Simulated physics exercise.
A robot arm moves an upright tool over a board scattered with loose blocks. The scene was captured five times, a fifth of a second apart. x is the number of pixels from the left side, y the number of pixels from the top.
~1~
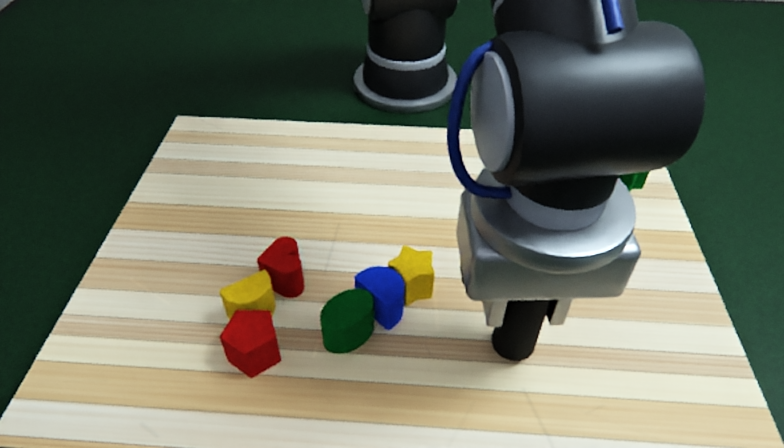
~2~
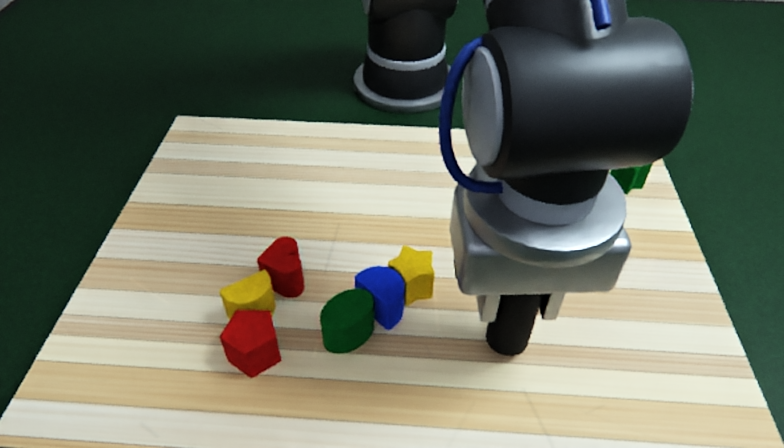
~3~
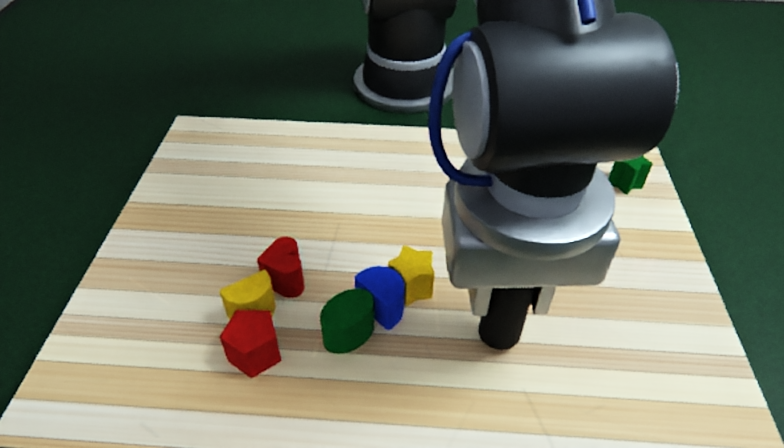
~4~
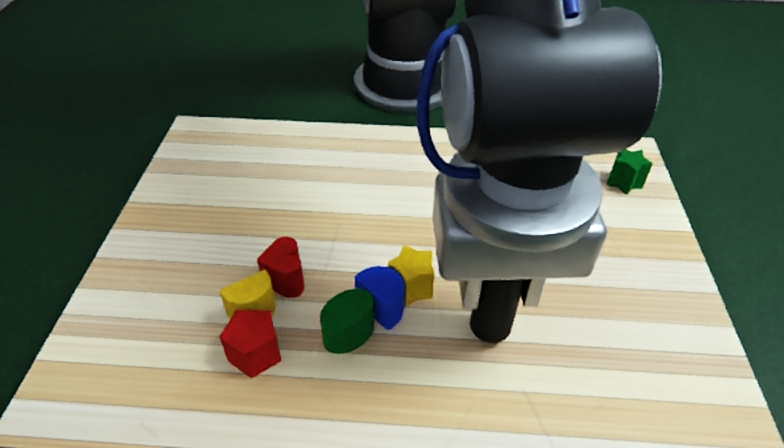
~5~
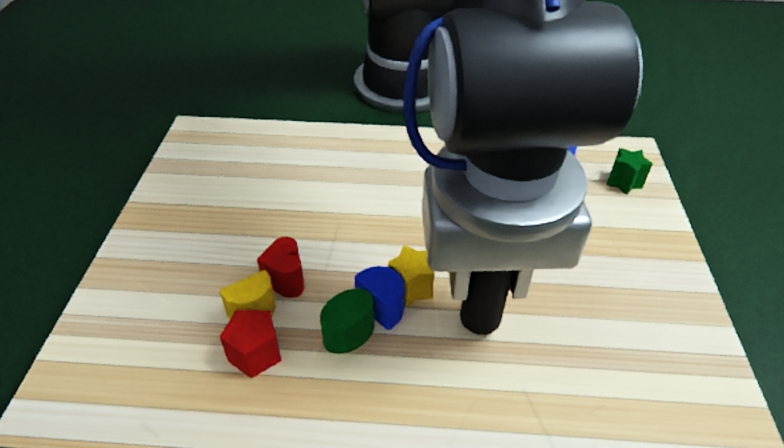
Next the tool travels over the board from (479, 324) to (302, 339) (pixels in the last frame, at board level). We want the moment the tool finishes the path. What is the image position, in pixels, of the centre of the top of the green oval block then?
For the centre of its top, I'd go with (254, 317).
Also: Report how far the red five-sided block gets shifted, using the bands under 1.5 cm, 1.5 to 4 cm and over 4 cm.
Between 1.5 and 4 cm.
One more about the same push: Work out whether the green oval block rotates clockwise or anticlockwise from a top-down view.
The twist is anticlockwise.
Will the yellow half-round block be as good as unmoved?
No - that is not the case.
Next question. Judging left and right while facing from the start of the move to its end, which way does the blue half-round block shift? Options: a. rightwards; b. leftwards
My pick is a.
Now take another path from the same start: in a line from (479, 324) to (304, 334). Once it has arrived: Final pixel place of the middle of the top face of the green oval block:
Located at (257, 312).
What follows on the original path. One third of the way, tool (421, 323); nothing pushed yet.
Two thirds of the way, tool (360, 327); green oval block (316, 310), turned 40° anticlockwise; blue half-round block (363, 272), turned 40° clockwise.
At the end, tool (301, 333); yellow half-round block (237, 285), turned 20° clockwise; red five-sided block (208, 338); green oval block (254, 317), turned 45° anticlockwise; blue half-round block (363, 272), turned 40° clockwise.
